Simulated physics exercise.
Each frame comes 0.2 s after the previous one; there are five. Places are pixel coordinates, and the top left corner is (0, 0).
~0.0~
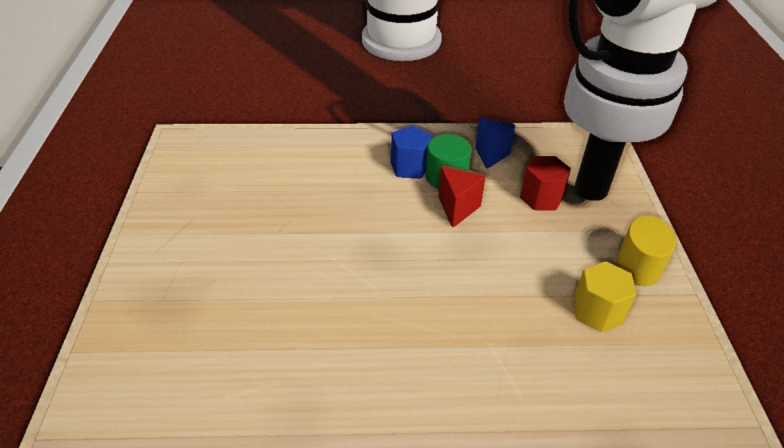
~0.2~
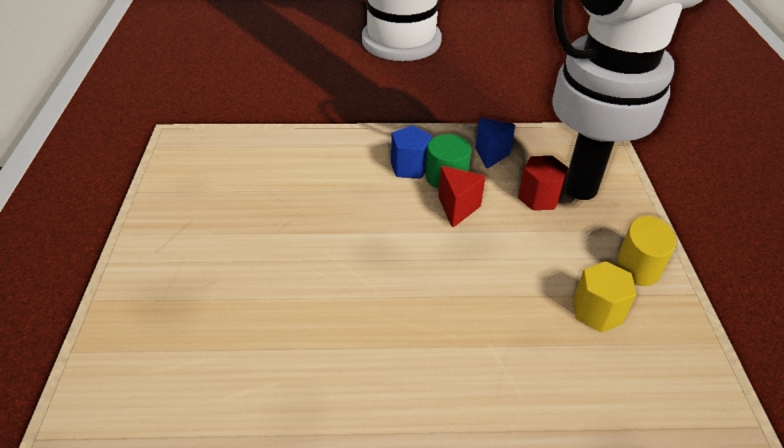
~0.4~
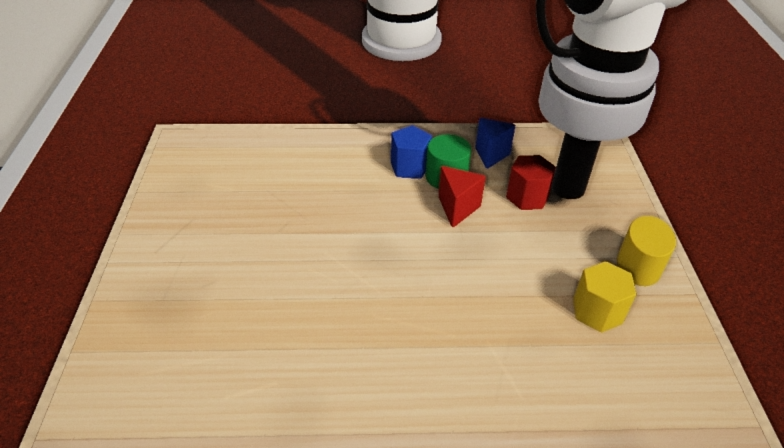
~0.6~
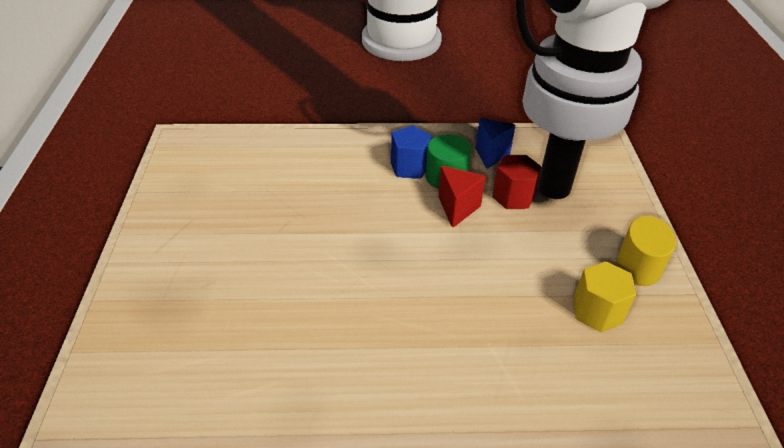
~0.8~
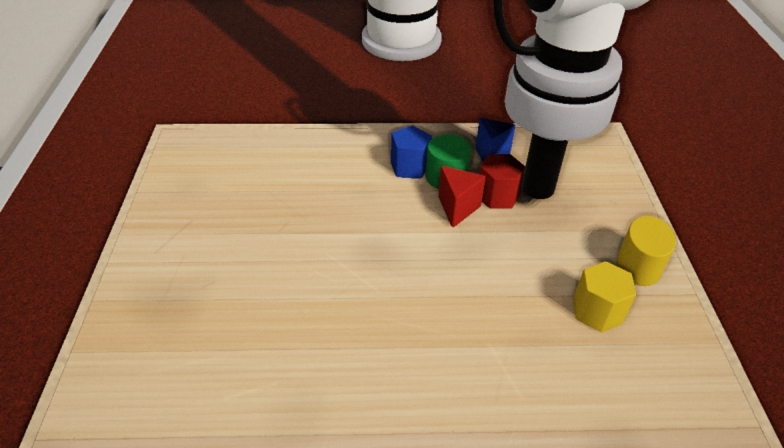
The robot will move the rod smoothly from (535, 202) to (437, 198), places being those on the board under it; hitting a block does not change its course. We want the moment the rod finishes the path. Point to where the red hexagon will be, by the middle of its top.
The answer is (420, 146).
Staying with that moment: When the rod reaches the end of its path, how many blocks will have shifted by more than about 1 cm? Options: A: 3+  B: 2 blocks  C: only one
I choose A.
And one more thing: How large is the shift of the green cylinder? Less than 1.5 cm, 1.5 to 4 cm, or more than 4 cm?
It shifts over 4 cm.
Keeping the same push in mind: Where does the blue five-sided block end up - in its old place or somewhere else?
That block ends up displaced.
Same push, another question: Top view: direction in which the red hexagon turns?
With the clock.
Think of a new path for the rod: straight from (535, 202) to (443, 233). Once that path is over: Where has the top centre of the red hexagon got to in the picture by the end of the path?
The spot you're after is about (476, 164) in the image.
What follows on the original path. One third of the way, rod (503, 187); blue five-sided block (400, 134); green cylinder (439, 141); red three-sided block (456, 180); red hexagon (472, 159).
Two thirds of the way, rod (470, 186); blue five-sided block (381, 128), turned 30° anticlockwise; green cylinder (421, 131); red three-sided block (450, 183), turned 20° clockwise; red hexagon (443, 152), turned 30° clockwise.
At the end, rod (439, 184); blue five-sided block (376, 126), turned 35° anticlockwise; green cylinder (414, 122); red three-sided block (434, 188); red hexagon (420, 146), turned 65° clockwise.
